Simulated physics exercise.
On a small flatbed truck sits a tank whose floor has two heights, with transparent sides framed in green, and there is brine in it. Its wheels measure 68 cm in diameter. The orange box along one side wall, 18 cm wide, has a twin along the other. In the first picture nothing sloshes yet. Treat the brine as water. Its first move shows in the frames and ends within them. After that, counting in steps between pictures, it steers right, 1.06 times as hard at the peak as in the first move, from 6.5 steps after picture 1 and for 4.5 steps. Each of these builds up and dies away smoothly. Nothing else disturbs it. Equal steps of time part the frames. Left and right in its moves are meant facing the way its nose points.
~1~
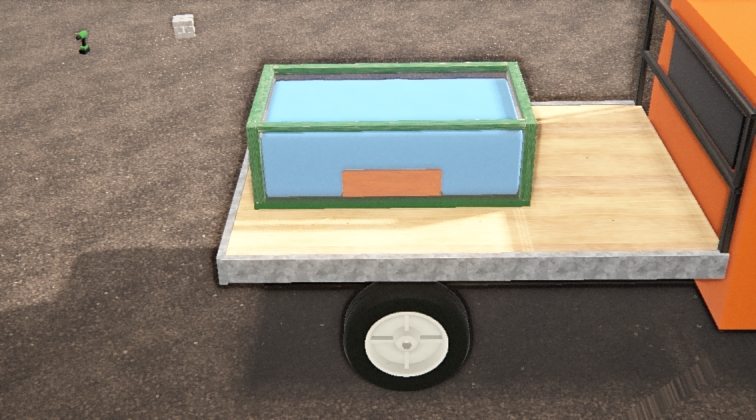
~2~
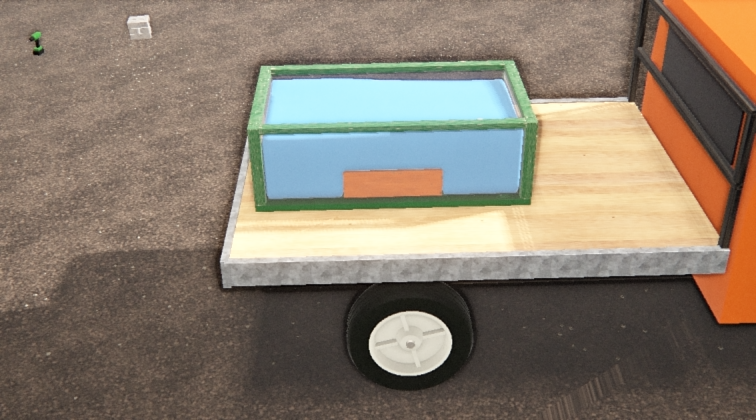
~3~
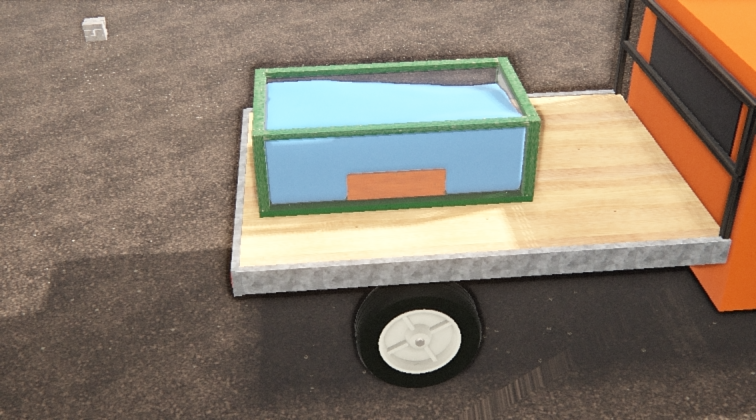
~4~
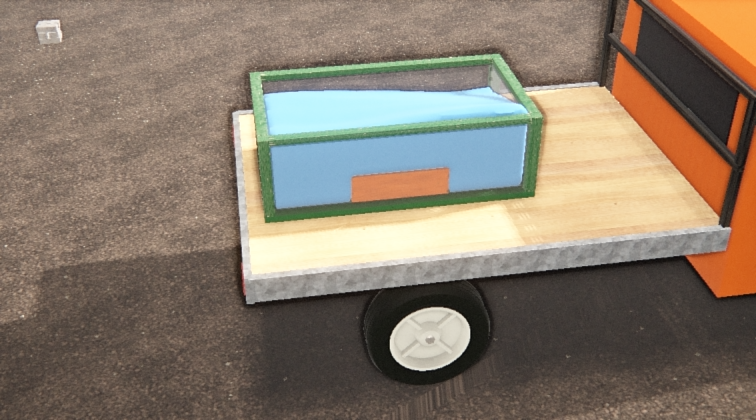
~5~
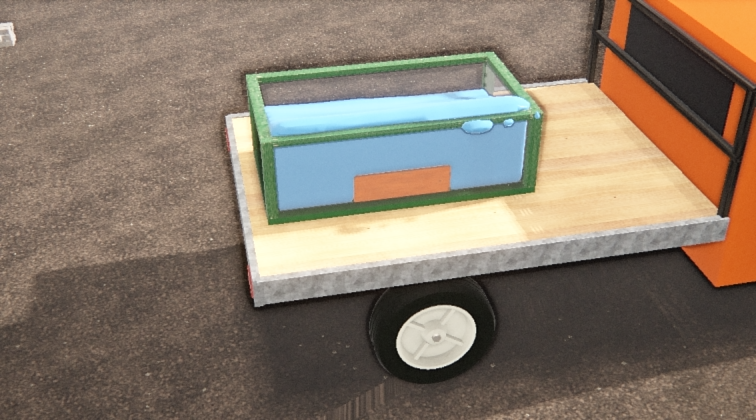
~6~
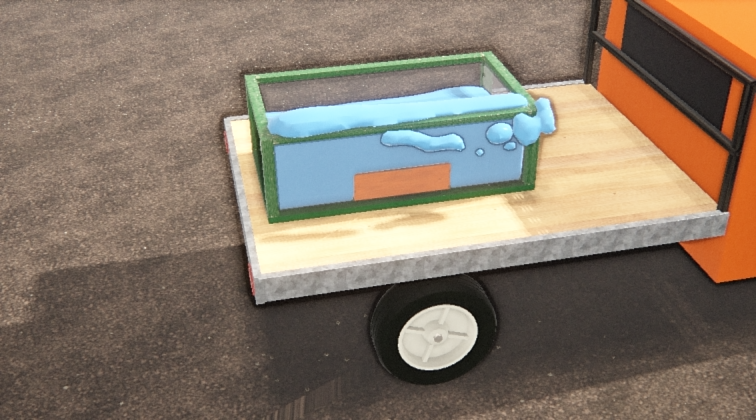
Orange flatbed truck rolling right and curving away, blue liquid in its green-framed tank climbing the near side and slopping over.
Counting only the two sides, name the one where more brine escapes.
More leaves at the far one.
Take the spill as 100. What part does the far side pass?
Some 70 per cent of it.
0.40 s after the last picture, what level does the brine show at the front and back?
About 38 cm in front and 40 cm behind.
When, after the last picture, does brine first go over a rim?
Around 0.1 s.
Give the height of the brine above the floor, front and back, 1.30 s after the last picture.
Front 32 cm, back 36 cm.
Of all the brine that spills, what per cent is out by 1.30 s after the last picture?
Some 80 per cent by then.
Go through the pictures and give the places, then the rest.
In the first frame, the surface is at (494, 83) by the front wall; at (288, 85) by the back wall; it shows no tilt against the walls; edge of the step at (392, 164); the front is on the right, levels are read along the far wall; a wheel hub at (407, 350).
In the second frame, the surface is at (491, 84) by the front wall; at (286, 85) by the back wall; it shows no tilt against the walls.
In the third frame, the surface is at (486, 85) by the front wall; at (282, 89) by the back wall; it climbs 5° towards the near side.
In the fourth frame, the surface is at (480, 92) by the front wall; at (278, 97) by the back wall; it climbs 14° towards the near side.
In the fifth frame, the surface is at (475, 94) by the front wall; at (276, 108) by the back wall; it climbs 23° towards the near side.
In the sixth frame, the surface is at (474, 92) by the front wall; at (276, 115) by the back wall; it climbs 25° towards the near side; a wheel hub at (440, 343).
Another 0.40 s on from the last picture, the surface is 38 cm up at the front and 40 cm at the back; 4 per cent is out, over the near side.
Another 0.80 s on from the last picture, the surface is 34 cm up at the front and 34 cm at the back; 10 per cent is out, over the far side and the near side.
Another 1.30 s on from the last picture, the surface is 33 cm up at the front and 37 cm at the back; 15 per cent is out, mostly over the far side, some over the near side.
Another 3.59 s on from the last picture, 17 per cent is out, mostly over the far side, some over the near side; the far side has passed 12 per cent and the near side 5.
